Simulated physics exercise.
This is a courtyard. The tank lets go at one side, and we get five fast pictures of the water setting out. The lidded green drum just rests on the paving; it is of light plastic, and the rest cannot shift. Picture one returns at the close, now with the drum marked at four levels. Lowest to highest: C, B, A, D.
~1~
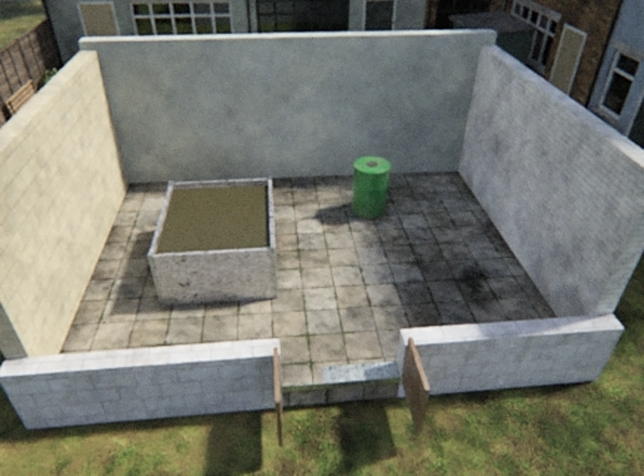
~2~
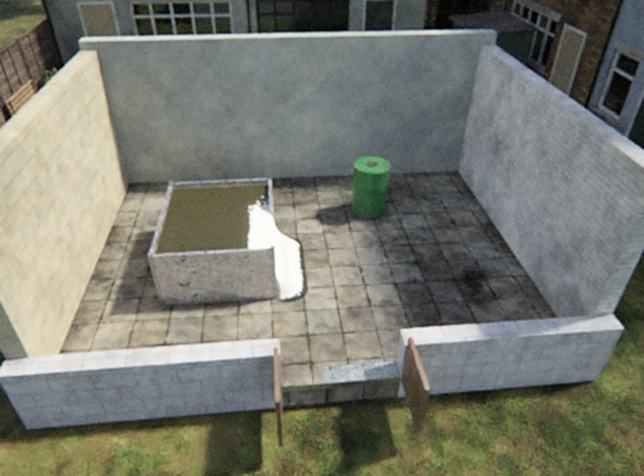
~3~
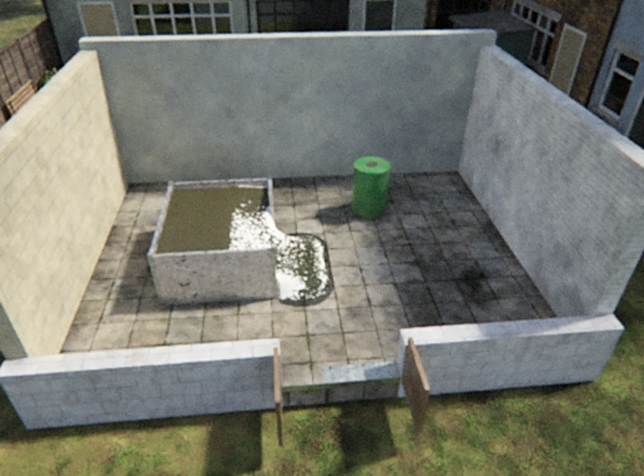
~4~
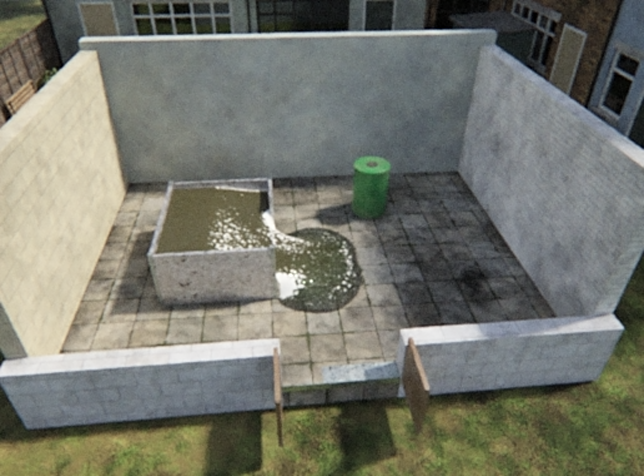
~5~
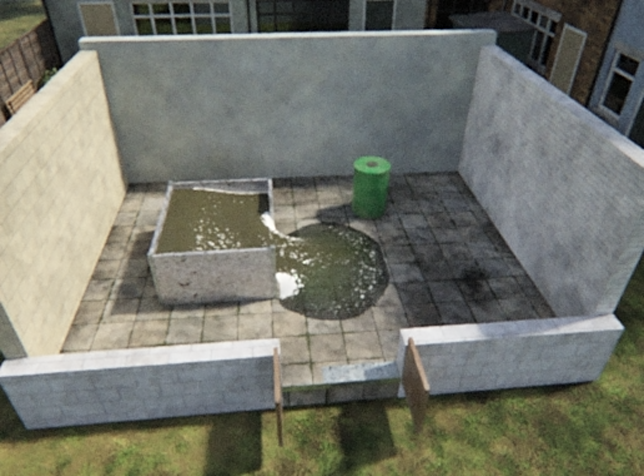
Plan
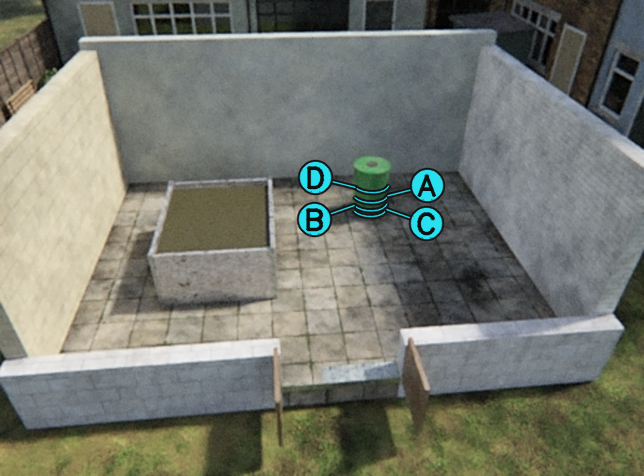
Murky water spilling over the right side of a concrete tank and spreading in a rounded pool across a walled paved courtyard.
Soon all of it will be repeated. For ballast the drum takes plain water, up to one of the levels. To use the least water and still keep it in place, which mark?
That is line B.
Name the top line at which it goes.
C.
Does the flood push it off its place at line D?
No, that is safe.
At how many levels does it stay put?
Three of them.
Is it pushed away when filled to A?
No.
In cyan, A at (373, 202); B at (372, 210); C at (372, 216); D at (374, 192); from the bottom up C, B, A, D.
Choosing A, it does not move.
Choosing B, it does not move.
Choosing C, it is pushed about its own width away.
Choosing D, it does not move.
